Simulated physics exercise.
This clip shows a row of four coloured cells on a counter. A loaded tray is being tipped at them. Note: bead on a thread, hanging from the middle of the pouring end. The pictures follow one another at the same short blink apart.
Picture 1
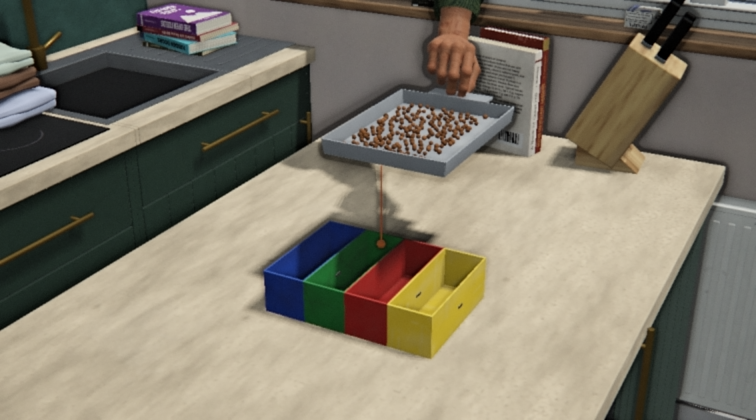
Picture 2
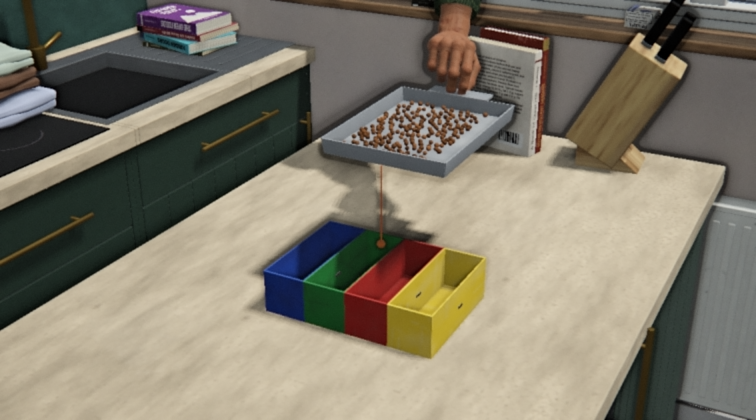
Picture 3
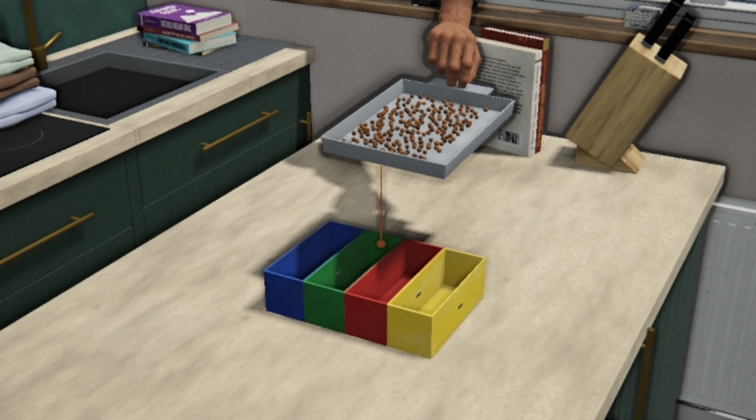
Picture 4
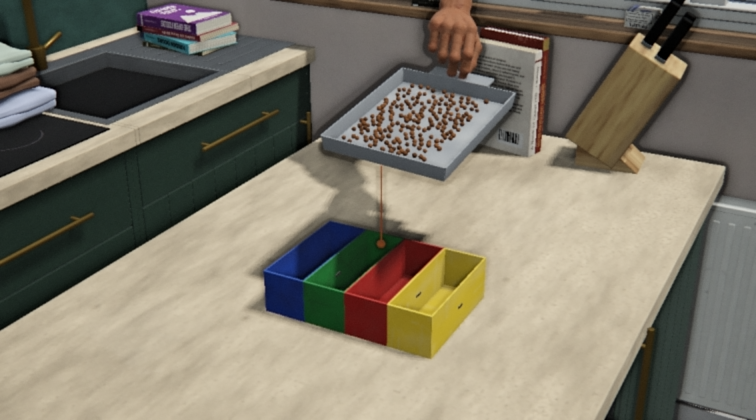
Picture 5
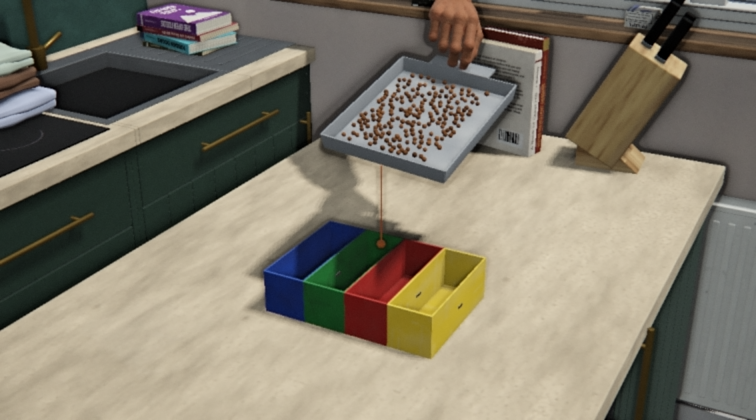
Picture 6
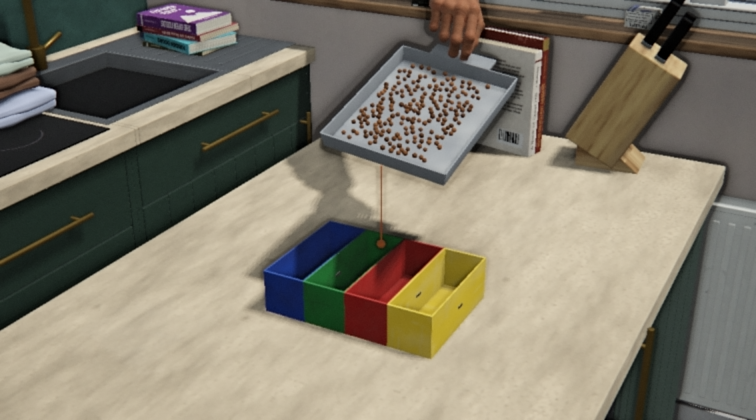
A hand gradually tilts a grey tray of small brown balls above four coloured cells.
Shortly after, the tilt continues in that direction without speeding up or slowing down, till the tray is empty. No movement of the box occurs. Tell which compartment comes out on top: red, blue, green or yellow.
It is yellow that comes out on top.
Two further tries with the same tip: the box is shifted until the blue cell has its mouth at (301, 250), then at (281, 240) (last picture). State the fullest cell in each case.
One: The yellow one. Two: That yellow cell.
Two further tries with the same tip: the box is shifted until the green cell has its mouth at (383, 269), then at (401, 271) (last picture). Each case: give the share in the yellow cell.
0, then 0 %.
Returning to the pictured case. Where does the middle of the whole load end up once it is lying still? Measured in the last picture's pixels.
Close to (424, 314), more or less.
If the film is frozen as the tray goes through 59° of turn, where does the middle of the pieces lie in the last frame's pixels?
The middle of the pieces lands at roughly (425, 163).
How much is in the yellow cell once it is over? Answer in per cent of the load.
About 60 per cent.
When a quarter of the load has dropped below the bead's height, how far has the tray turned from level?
Somewhere near 110 degrees, I'd say.
Shortly afterwards, tray tipped steeply; all but a few on the tray; only a few in the yellow cell; only a few falling or outside the box.
Next, tray tipped right over; the bulk on the tray; a little in the yellow cell; only a few in the red cell; only a few falling or outside the box.
Some moments later, tray tipped past a quarter turn; near two thirds in the yellow cell; near a third in the red cell; only a few falling or outside the box.
In the end, tray tipped past a quarter turn; near two thirds in the yellow cell; near a third in the red cell; none at all in the green cell; none at all in the blue cell; only a few outside the box.
